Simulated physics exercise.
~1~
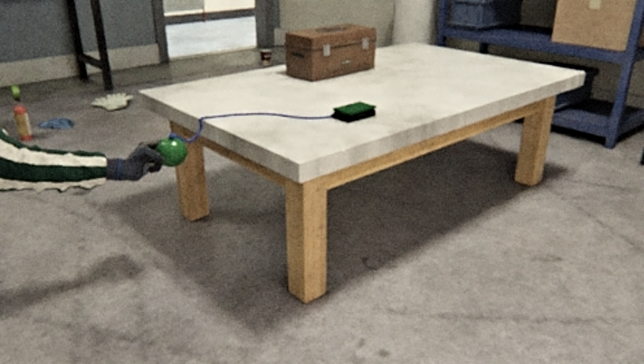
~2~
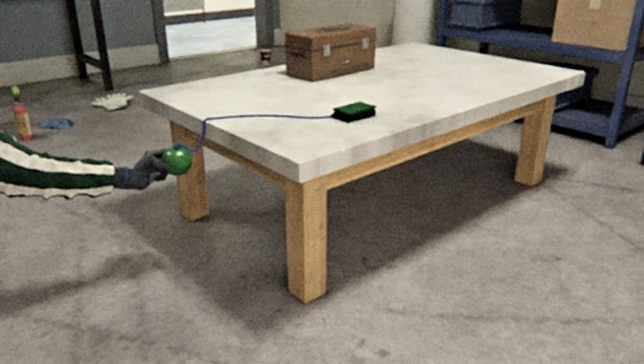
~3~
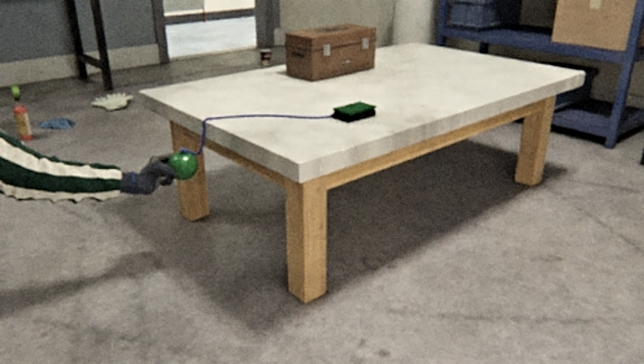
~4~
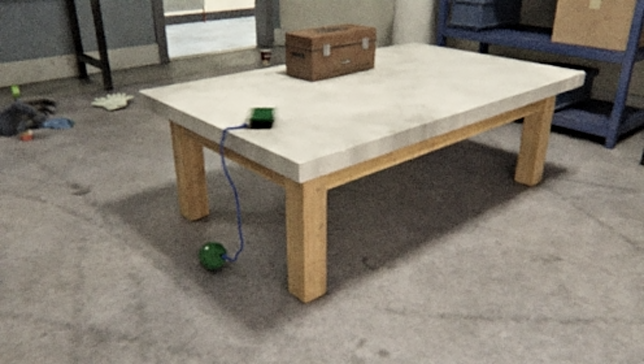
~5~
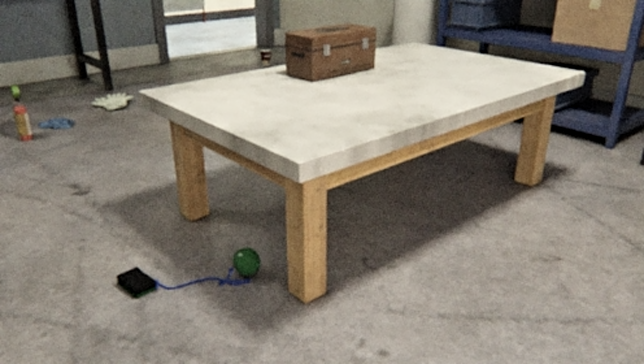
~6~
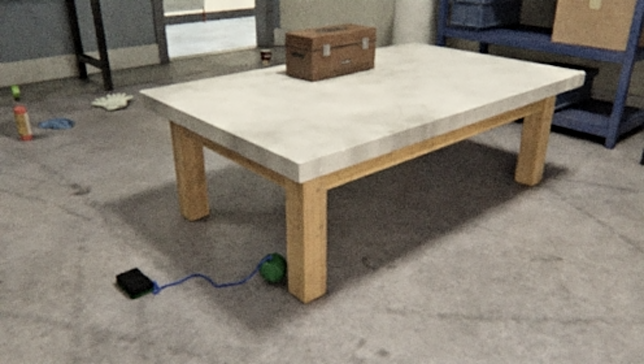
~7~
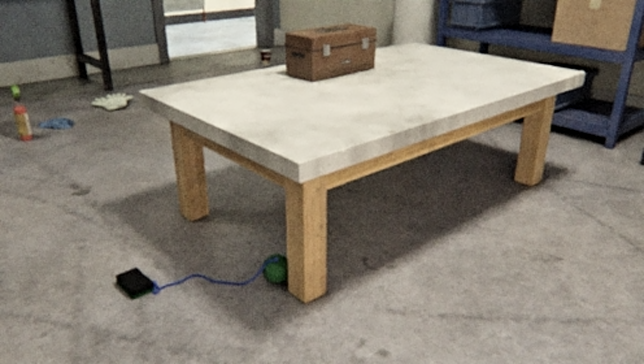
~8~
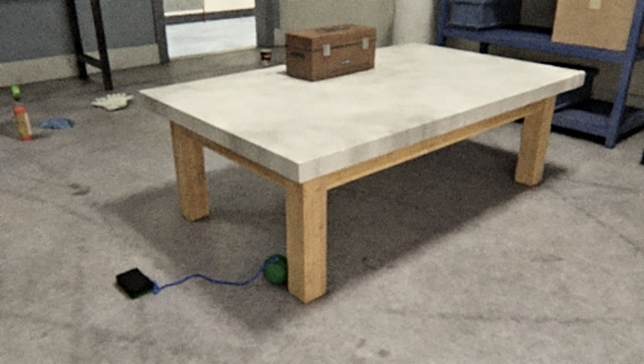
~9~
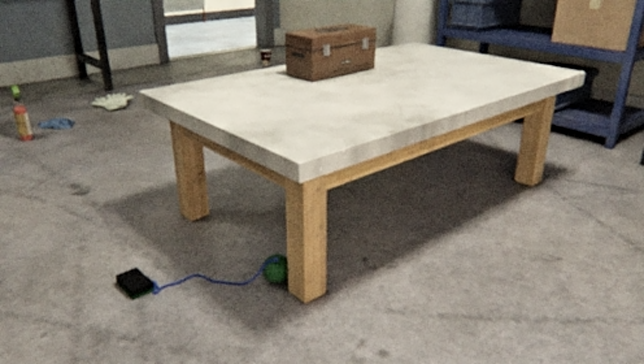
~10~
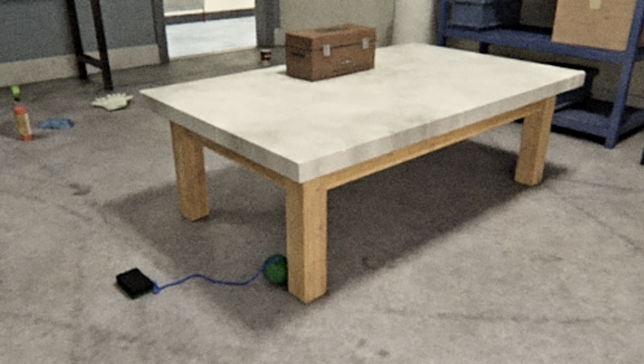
A green apple, held by a gloved hand in a green and white sleeve, hangs past the left end of a pale-topped workbench with wooden legs, seen from slightly above in a workshop. A blue string runs from it to a dark green sponge on the top, near a brown toolbox. The hand eases the apple slightly right and down, then lets go and withdraws. The apple drops to the floor, dragging the sponge over the edge. The sponge lands at left while the apple rolls right and rests by the near leg, the toolbox unmoved.
